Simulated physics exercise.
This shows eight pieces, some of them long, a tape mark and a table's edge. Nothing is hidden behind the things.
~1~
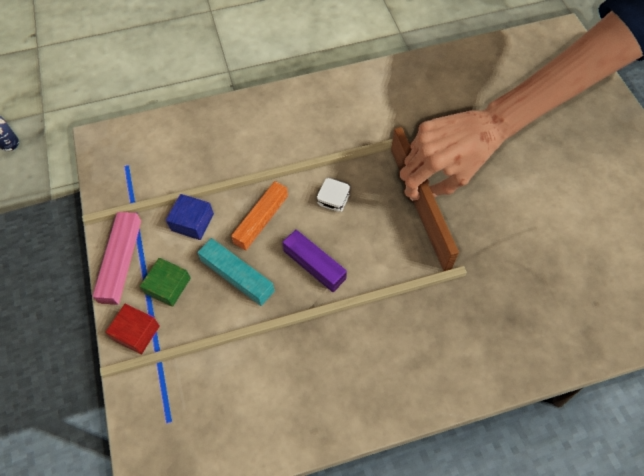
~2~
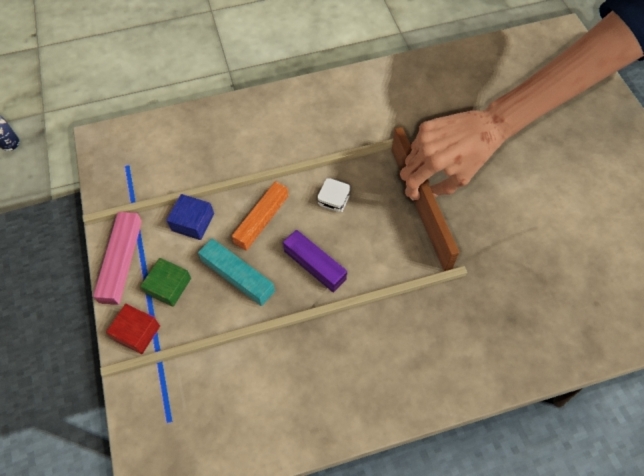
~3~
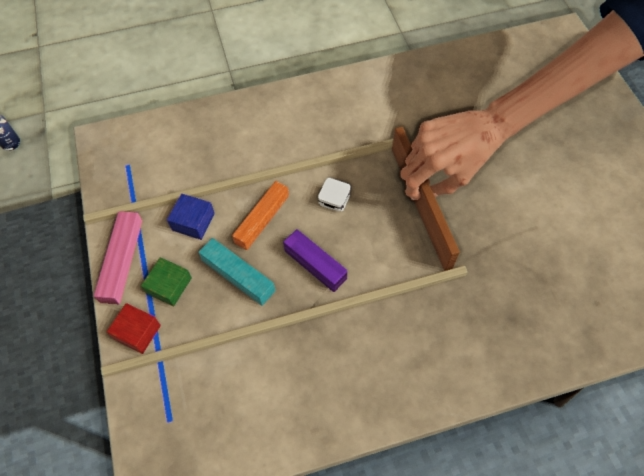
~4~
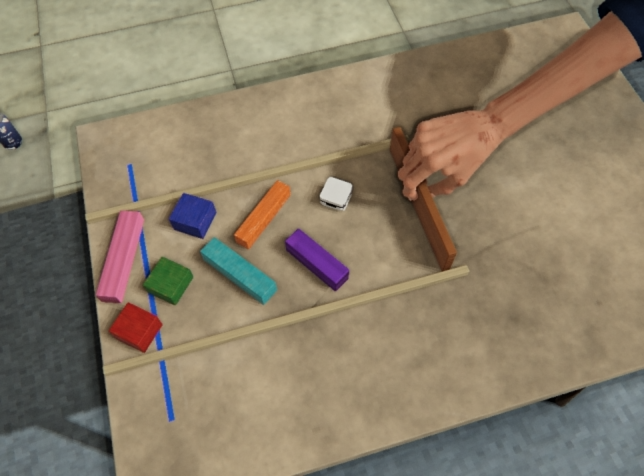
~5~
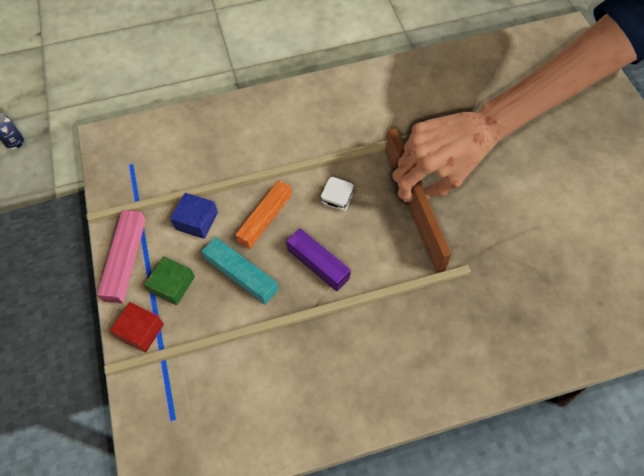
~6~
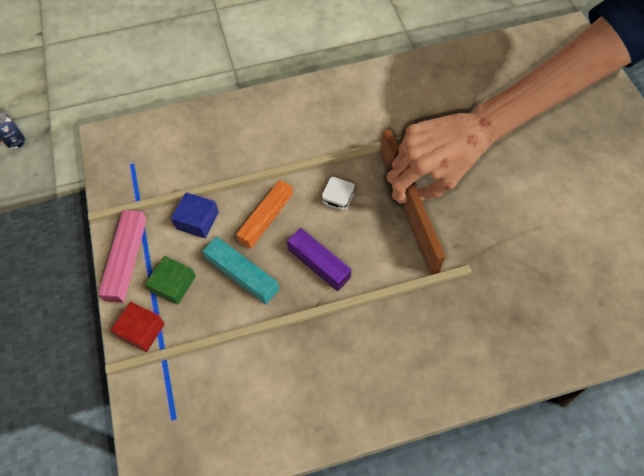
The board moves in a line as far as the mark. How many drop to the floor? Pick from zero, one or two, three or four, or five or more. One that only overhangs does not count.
As it turns out, the number that fall off is three or four.
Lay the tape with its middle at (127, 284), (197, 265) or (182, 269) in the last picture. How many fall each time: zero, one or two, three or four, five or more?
For each place: 5 or more; none at all; just one or two.
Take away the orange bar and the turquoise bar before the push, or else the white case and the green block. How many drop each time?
First 1, then 2.
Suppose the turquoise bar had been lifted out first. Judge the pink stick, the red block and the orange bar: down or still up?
The pink stick falls, the red block holds on, the orange bar holds on.
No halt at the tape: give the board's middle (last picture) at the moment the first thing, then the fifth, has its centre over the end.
At (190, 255) for the first, at (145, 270) for the fifth.
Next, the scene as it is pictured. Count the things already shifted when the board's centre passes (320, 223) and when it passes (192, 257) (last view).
At the one place 2, at the other 8.
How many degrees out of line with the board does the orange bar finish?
Some 30 degrees.
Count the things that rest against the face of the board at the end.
3 of them.
Soon after, none off yet; pink stick at rest near (123, 255); red block at rest near (138, 327); green block at rest near (171, 280).
Then, none off yet; pink stick moved a little near (93, 258); red block moved a little near (127, 336); green block moved well along near (110, 301).
At rest, the number that fall off is three or four; fallen, green block, red block and pink stick.
